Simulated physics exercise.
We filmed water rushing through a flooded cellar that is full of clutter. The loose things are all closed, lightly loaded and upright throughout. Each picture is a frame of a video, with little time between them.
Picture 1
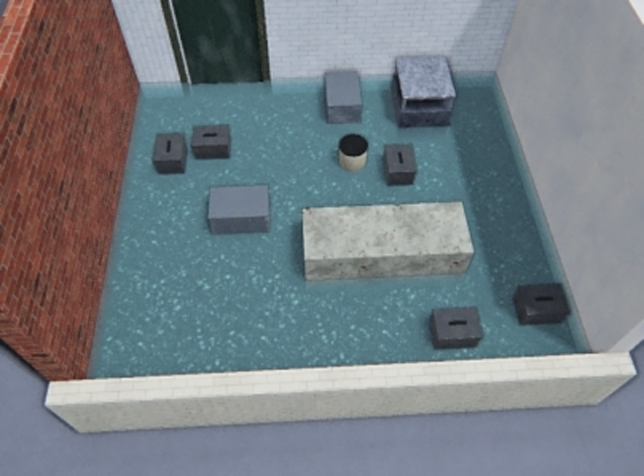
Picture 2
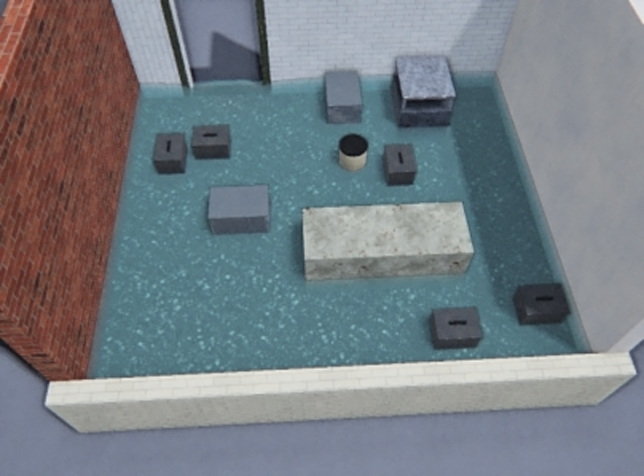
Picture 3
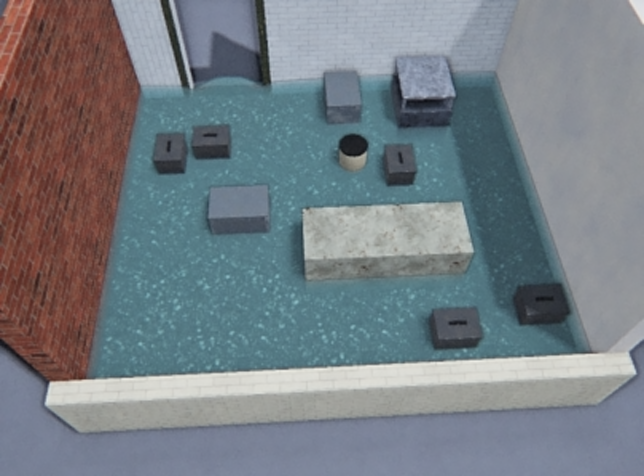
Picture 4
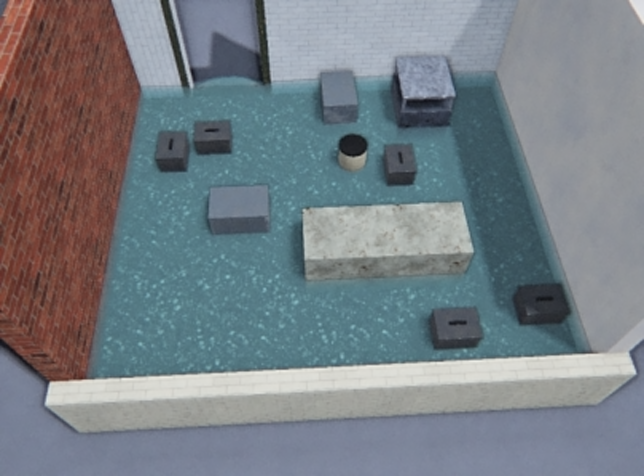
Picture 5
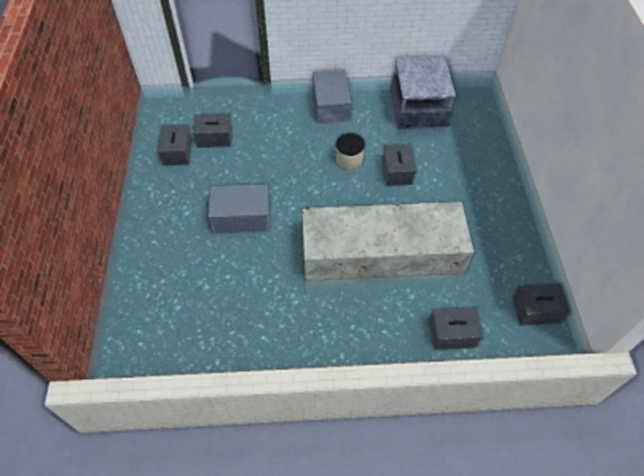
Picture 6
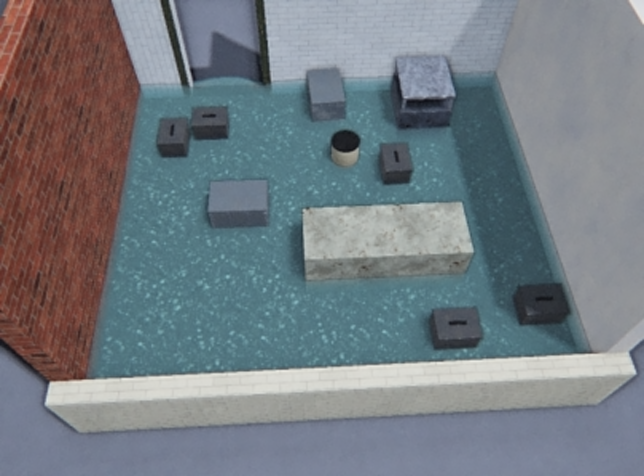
The clip shows a flooded, cluttered cellar from above as the dark door at the back disappears, leaving an open doorway; then a grey box by the back wall drifts left, and a small drum and nearby dark boxes shift slightly.
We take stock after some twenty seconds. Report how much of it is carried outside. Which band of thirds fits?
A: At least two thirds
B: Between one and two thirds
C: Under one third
(A) At least two thirds.
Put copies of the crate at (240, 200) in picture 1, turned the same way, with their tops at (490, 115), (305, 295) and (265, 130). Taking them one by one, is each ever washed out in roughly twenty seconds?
Remains, remains, exits.
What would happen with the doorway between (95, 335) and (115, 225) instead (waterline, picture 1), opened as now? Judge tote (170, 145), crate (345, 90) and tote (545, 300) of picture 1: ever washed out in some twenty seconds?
Result by object, in the order asked: Flushed / not flushed / not flushed.
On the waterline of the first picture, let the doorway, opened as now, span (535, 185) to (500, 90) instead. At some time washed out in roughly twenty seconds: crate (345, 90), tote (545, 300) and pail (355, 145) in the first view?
One after the other: Still in, gone, carried outside.
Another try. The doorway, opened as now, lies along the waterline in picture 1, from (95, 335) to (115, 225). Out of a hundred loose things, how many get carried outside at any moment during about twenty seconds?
60 per cent.
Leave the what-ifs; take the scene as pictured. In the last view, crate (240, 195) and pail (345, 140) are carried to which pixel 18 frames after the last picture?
Roughly (213, 109) for one and (252, 82) for the other.
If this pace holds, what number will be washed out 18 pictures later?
3.
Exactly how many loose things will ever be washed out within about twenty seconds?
So that is 6.
A moment on, 1 of 8 are out; 7 afloat.
Next, 3 of 8 are out; 5 afloat.
Later, 6 of 8 are out; 2 afloat.
In the end, 6 of 8 are out; 2 afloat.
